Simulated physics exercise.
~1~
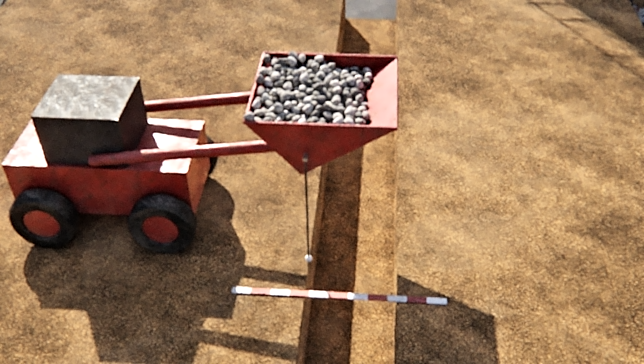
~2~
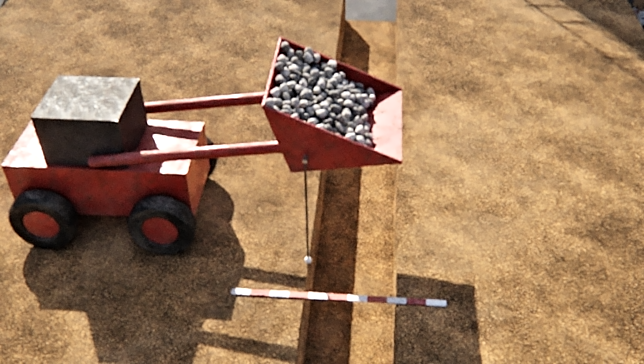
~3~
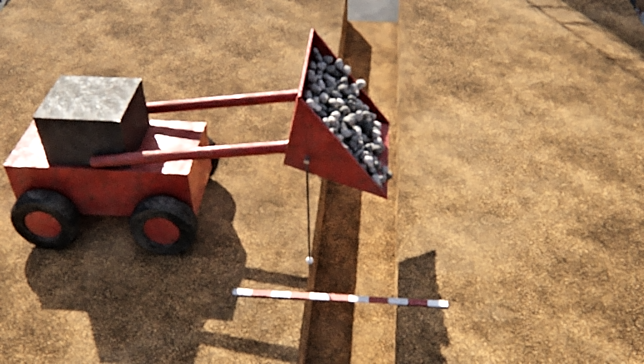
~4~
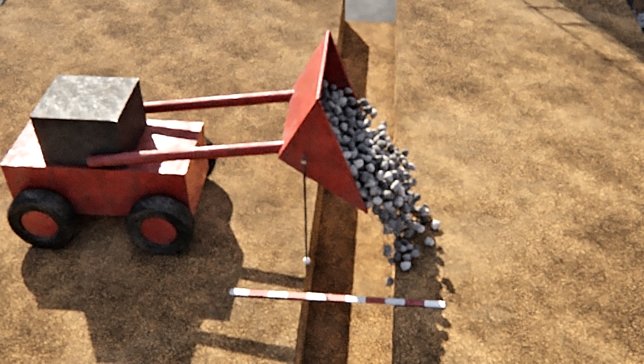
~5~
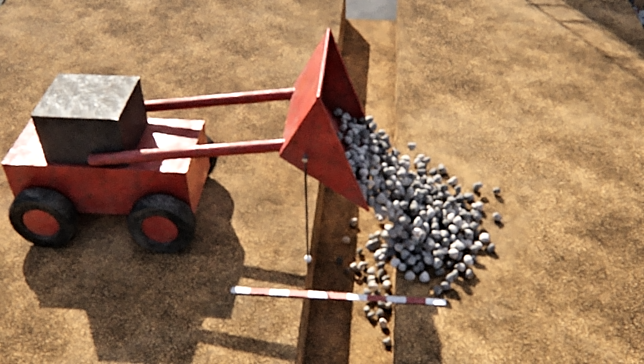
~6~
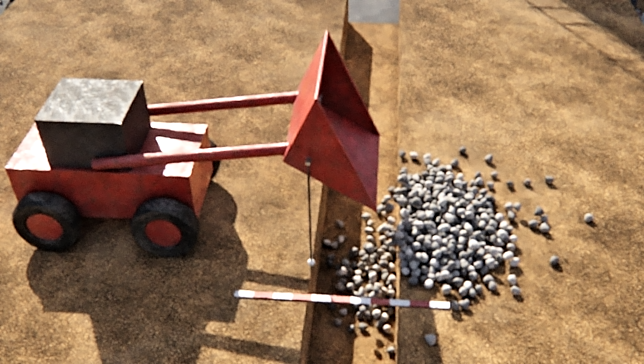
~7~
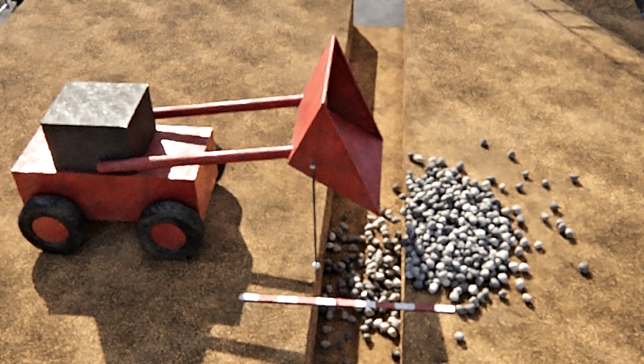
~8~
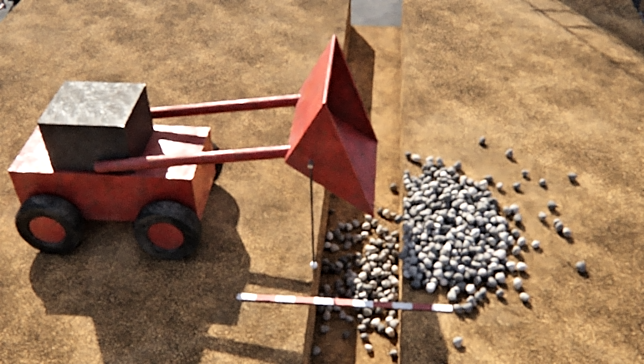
At the start, a red loader with a dark cab stands on brown ground at the left, holding a raised bucket heaped with grey stones over a straight trench. The bucket tips forward to the right, and the stones slide toward its lower edge. As it tilts more steeply, they pour out in a stream over the trench and its right side. The pile spreads across the ground while some stones drop into the trench beside a striped staff. Finally the bucket hangs steeply tipped and empty, with most stones heaped right of the trench and a smaller share inside it.
